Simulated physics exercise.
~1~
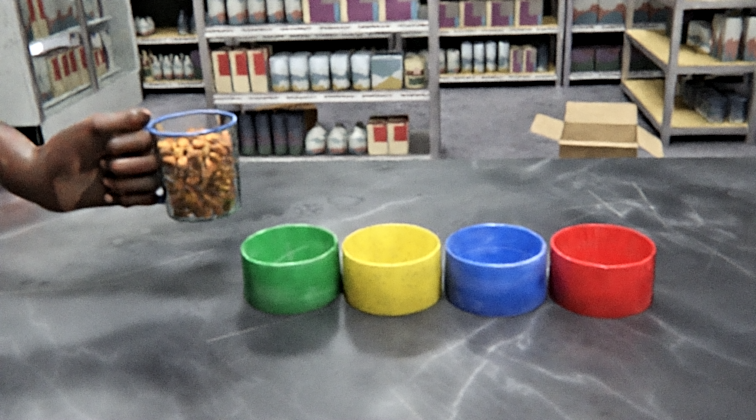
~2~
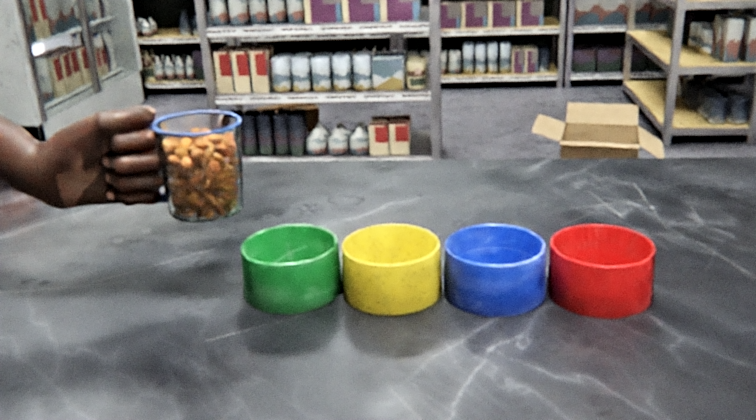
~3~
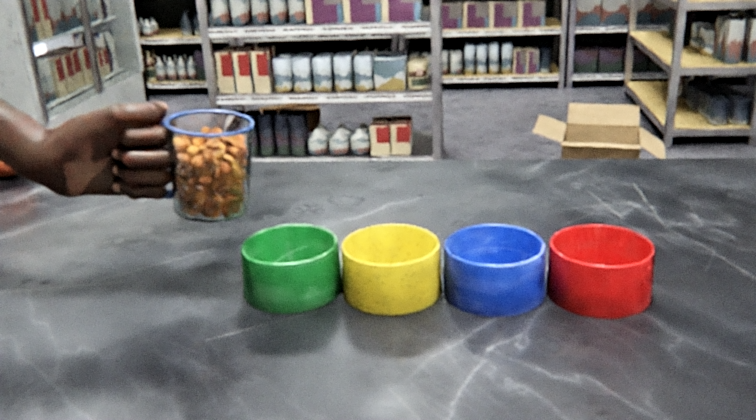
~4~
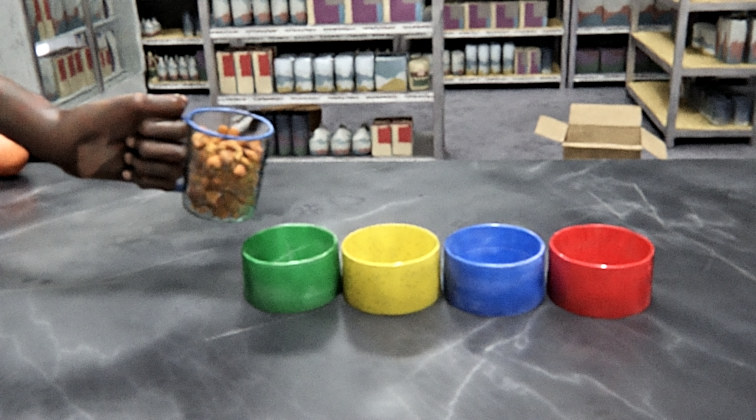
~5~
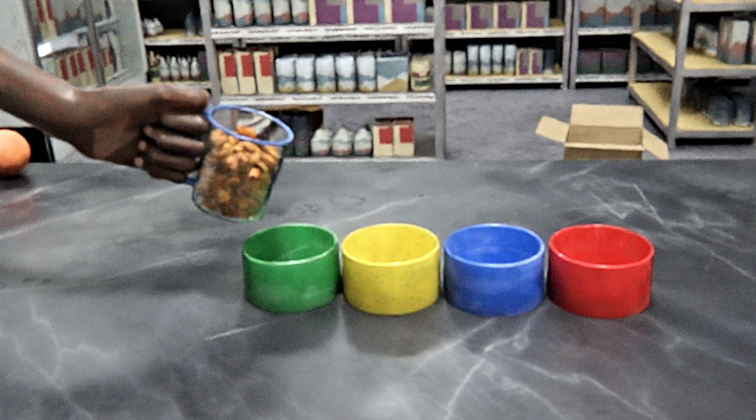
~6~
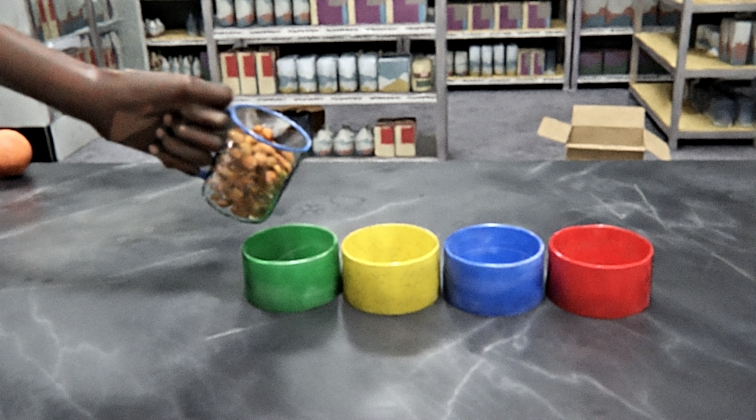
On a dark marbled counter in a store-like room, a hand holds a clear, blue-rimmed cup of brown kibble left of four coloured dishes, then moves it rightward while tilting it toward the right, above the green dish.
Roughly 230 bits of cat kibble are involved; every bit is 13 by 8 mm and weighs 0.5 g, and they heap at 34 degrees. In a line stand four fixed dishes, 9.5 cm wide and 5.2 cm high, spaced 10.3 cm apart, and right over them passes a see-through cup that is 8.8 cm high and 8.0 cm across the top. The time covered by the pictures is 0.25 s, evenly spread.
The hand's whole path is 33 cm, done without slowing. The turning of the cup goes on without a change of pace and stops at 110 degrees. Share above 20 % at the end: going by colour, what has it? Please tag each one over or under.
Red dish - over; blue dish - over; green dish - under; yellow dish - under; counter - under.
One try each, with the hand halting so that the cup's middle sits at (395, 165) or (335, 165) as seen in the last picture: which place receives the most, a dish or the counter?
Top receivers, in order: Blue and yellow.
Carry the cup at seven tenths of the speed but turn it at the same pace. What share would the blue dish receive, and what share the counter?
Shares: Blue 50, counter 10.
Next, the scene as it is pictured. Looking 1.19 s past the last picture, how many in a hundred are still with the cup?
About 10 percent.
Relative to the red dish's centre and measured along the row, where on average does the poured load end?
It ends up close to 4 cm toward the picture's left edge.
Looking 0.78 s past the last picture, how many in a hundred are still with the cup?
About 45 %.
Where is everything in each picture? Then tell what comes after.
The first picture shows cup at (199, 166), tilt 0 degrees, lip at (233, 122), moved 0.0 cm; middle of the pieces at (200, 174); green dish at (290, 244); yellow dish at (391, 244); blue dish at (495, 244); red dish at (603, 245).
The second picture shows cup at (202, 166), tilt 2 degrees, lip at (238, 123), moved 0.3 cm; middle of the pieces at (203, 174).
The third picture shows cup at (211, 166), tilt 7 degrees, lip at (251, 127), moved 1.2 cm; middle of the pieces at (211, 173).
The fourth picture shows cup at (225, 166), tilt 14 degrees, lip at (271, 133), moved 2.6 cm; middle of the pieces at (224, 173).
The fifth picture shows cup at (239, 166), tilt 22 degrees, lip at (290, 140), moved 4.0 cm; middle of the pieces at (237, 172).
The sixth picture shows cup at (254, 165), tilt 30 degrees, lip at (309, 147), moved 5.4 cm; middle of the pieces at (250, 171); green dish at (290, 243); yellow dish at (390, 244); blue dish at (493, 245); red dish at (600, 246).
Then, 0.47 s after the last picture, tilt 102 degrees; cup holds 90 %, blue 5 %.
Then, 0.78 s after the last picture, tilt 110 degrees; cup holds 45 %, blue 45 %.
Then, 1.19 s after the last picture, tilt 110 degrees; cup holds 10 %, red 40 %, blue 45 %.
In the end, red 50 %, blue 45 %, green 0 %, yellow 0 %, counter 5 %.
